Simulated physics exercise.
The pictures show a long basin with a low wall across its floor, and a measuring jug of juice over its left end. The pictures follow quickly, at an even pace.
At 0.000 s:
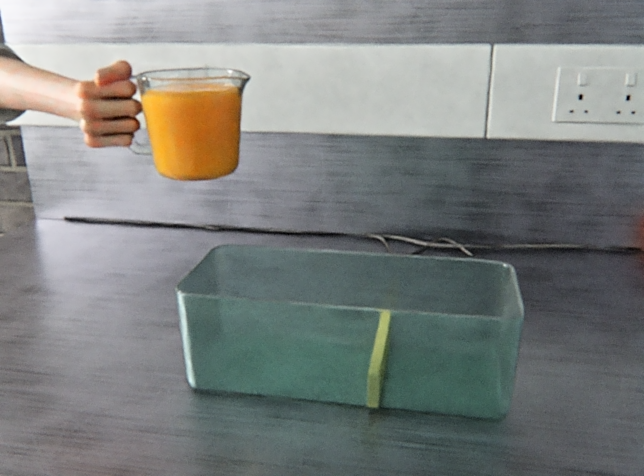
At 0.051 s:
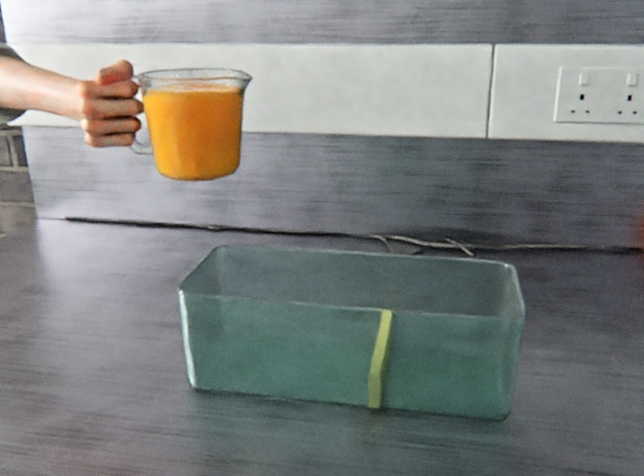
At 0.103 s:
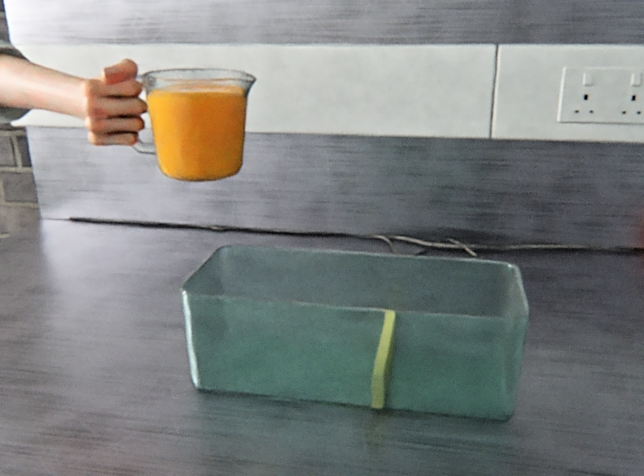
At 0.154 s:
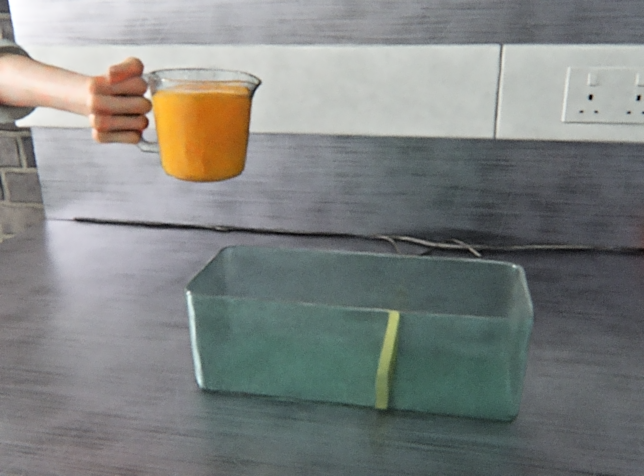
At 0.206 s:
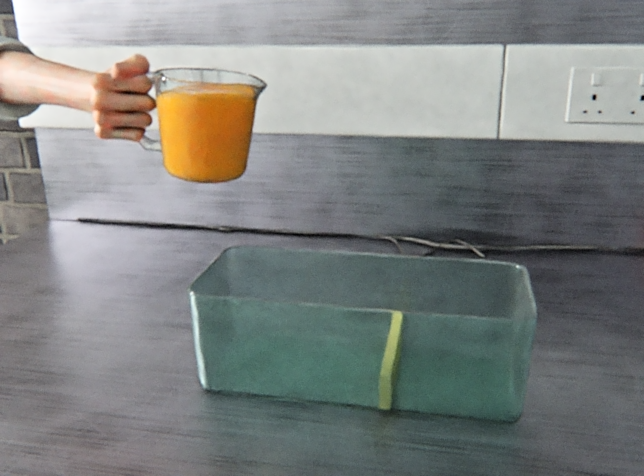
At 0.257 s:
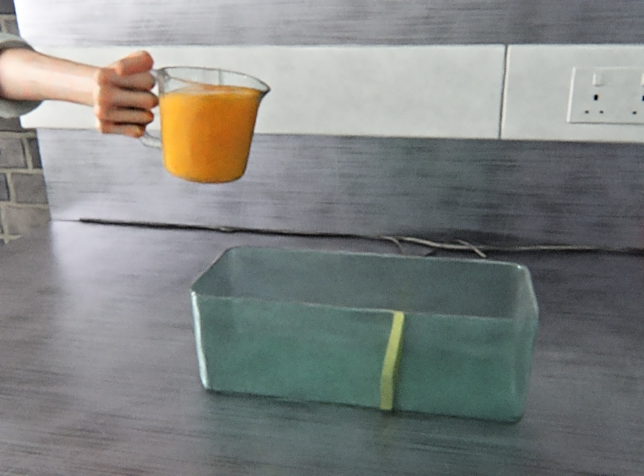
At the start, a hand holds a clear measuring jug of orange juice upright above the left end of a long greenish basin with a low wall across its floor. The jug stays almost still, then leans slightly to the right, its juice still inside.
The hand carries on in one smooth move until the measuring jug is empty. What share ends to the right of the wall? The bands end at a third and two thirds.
It comes to less than a third.
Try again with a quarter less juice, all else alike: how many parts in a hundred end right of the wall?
Near 5 %.
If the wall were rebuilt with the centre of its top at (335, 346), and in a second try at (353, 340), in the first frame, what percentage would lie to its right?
About 50 and 10 per cent.
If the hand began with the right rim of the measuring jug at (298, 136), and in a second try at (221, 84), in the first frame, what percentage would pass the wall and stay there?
Roughly 15 per cent, and 5 per cent.
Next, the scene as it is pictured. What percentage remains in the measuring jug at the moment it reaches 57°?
It comes to 80 per cent or so.
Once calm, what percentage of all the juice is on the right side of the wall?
Roughly 5 in a hundred.
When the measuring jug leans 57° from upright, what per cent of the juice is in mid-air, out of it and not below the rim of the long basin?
Near 15 %.
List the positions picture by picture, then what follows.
In the first frame, it leans 0°; its right rim is at (250, 76); the juice meets the walls at (150, 88) and (240, 90); the long basin's rim runs from (196, 268) to (518, 290); the wall's top is at (380, 343).
In the second frame, it leans 0°; its right rim is at (251, 77); the juice meets the walls at (151, 88) and (242, 90).
In the third frame, it leans 2°; its right rim is at (255, 79); the juice meets the walls at (156, 89) and (245, 91).
In the fourth frame, it leans 3°; its right rim is at (261, 81); the juice meets the walls at (160, 89) and (250, 92).
In the fifth frame, it leans 6°; its right rim is at (266, 85); the juice meets the walls at (166, 90) and (256, 93).
In the sixth frame, it leans 9°; its right rim is at (270, 89); the juice meets the walls at (169, 92) and (261, 94).
A moment on, the measuring jug is tipped part way and 80 per cent is still to pour, 4 is left of the wall and 0 right of it.
Next, the measuring jug is tipped on its side and 28 per cent is still to pour, 48 is left of the wall and 1 right of it.
Then the measuring jug is tipped on its side and 3 per cent is still to pour, 87 is left of the wall and 5 right of it.
Later the measuring jug is tipped on its side and 0 per cent is still to pour, 92 is left of the wall and 6 right of it.
At rest 92 per cent lies left of the wall, 6 right of it and 2 outside.
